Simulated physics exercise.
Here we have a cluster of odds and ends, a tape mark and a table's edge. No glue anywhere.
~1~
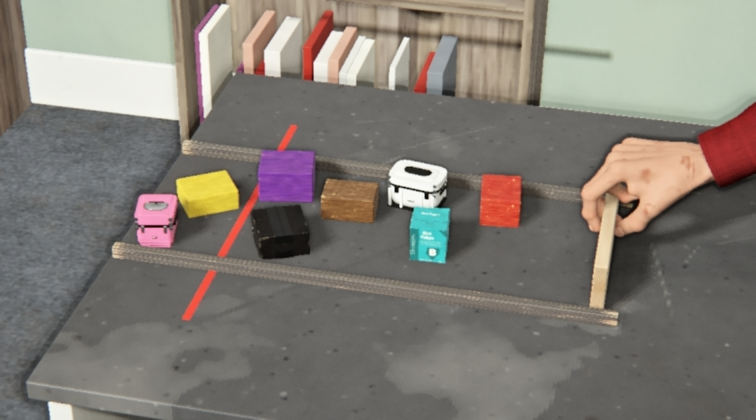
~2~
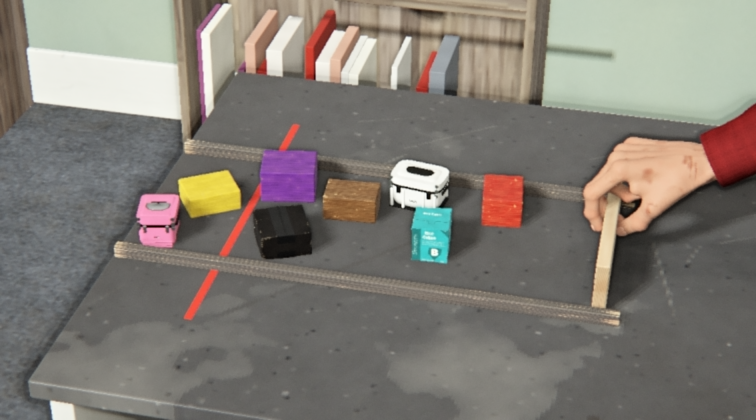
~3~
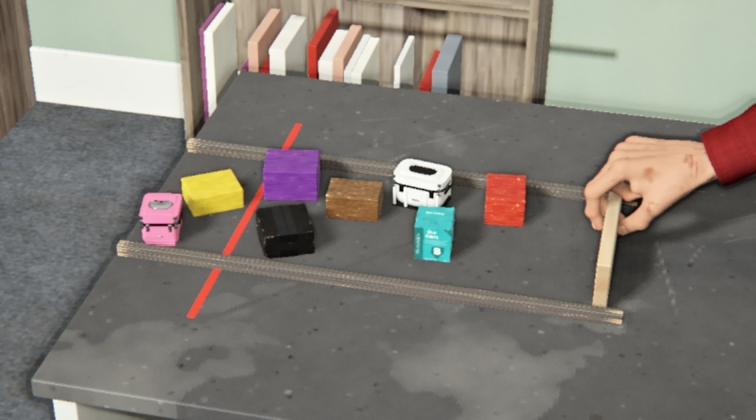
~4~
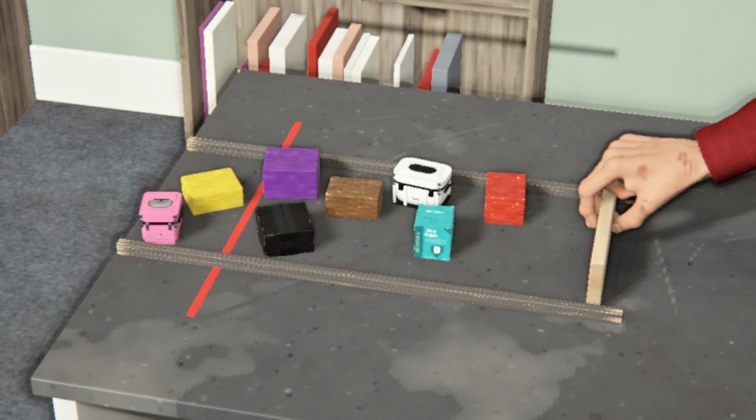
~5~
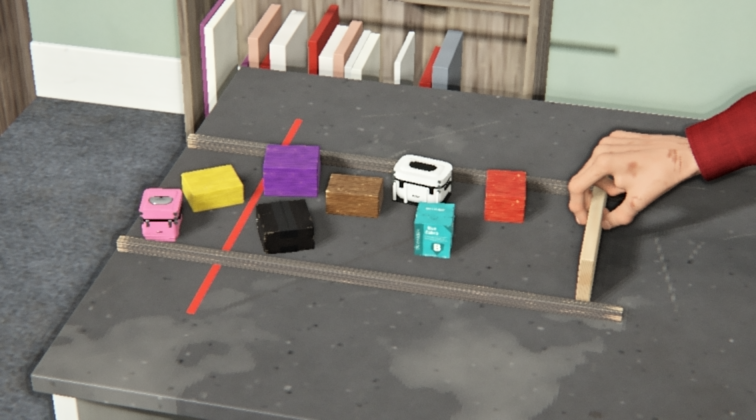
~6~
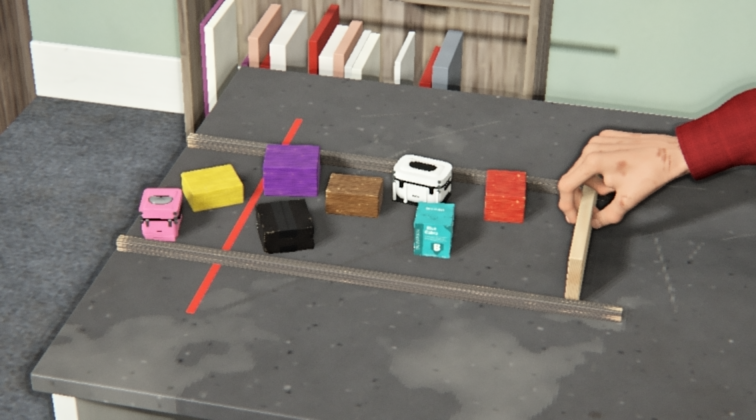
A hand slides a wooden board slightly left toward colourful blocks and cases, which stay still.
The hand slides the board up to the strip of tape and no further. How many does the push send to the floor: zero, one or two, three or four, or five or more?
As it turns out, the number that fall off is one or two.
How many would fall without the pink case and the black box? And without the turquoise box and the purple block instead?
1 in the first case, 0 in the second.
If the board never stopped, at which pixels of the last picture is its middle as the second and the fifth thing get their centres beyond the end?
About (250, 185), then (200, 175).
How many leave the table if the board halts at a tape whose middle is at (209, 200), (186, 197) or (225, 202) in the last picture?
Try by try, 4, 5 and 2.
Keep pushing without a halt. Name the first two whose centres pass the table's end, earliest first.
The order is the purple block, then the yellow block.
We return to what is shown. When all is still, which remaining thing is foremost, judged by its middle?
That is the yellow block.
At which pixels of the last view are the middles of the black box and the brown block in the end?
The black box at (197, 226), the brown block at (207, 183).
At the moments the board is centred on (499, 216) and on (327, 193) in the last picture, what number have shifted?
First 1, then 7.
A little later, none off yet; pink case at rest near (162, 214); yellow block at rest near (212, 188); purple block at rest near (292, 170).
Next, none off yet; pink case at rest near (162, 214); yellow block at rest near (212, 188); purple block shifted a little near (277, 170).
Later still, none off yet; pink case at rest near (162, 214); yellow block shifted about its own width near (175, 190); purple block shifted well along near (197, 158).
When it is over, the number that fall off is one or two; down, purple block.
